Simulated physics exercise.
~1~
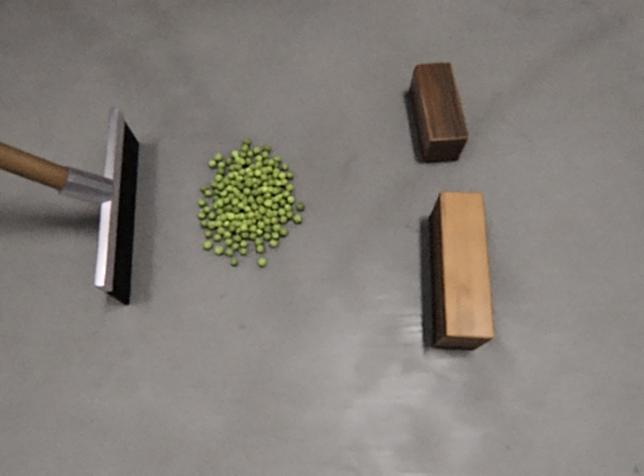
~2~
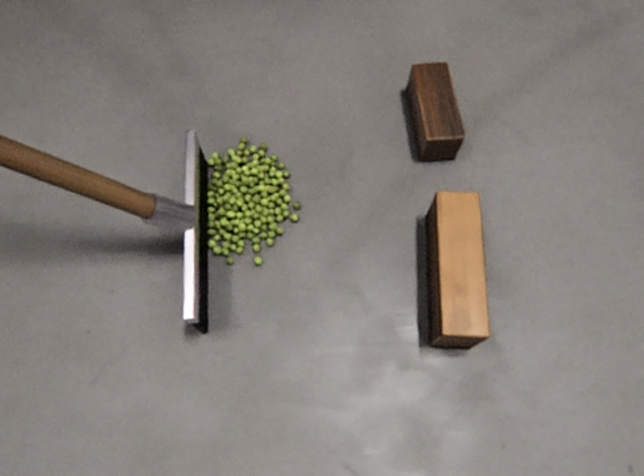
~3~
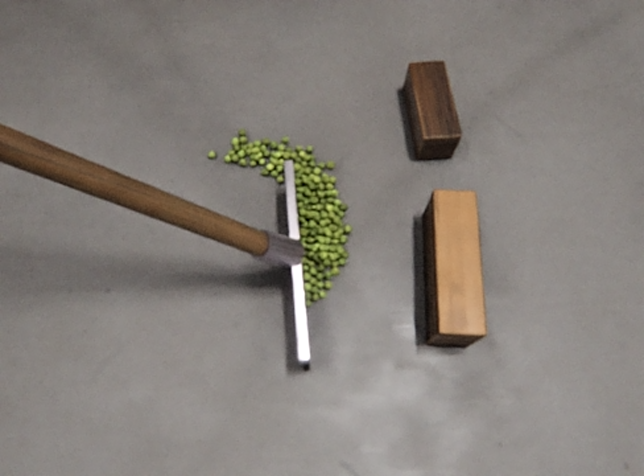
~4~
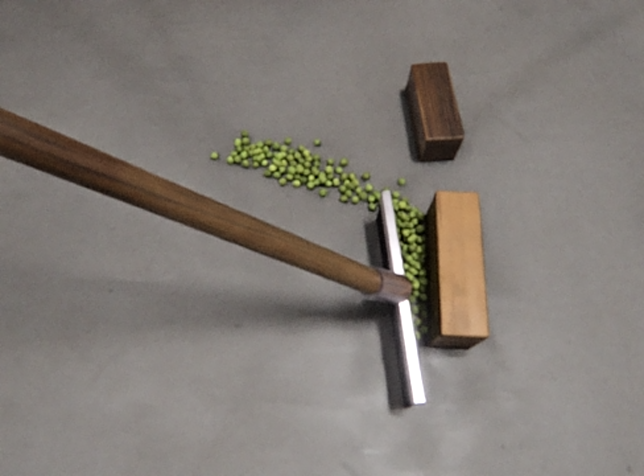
In the video, a squeegee with a wooden handle pushes a pile of green peas rightward across a gray surface toward two fixed wooden blocks, some trailing off behind the blade's upper end, and the rest end up bunched against the lighter block, none entering the gap.
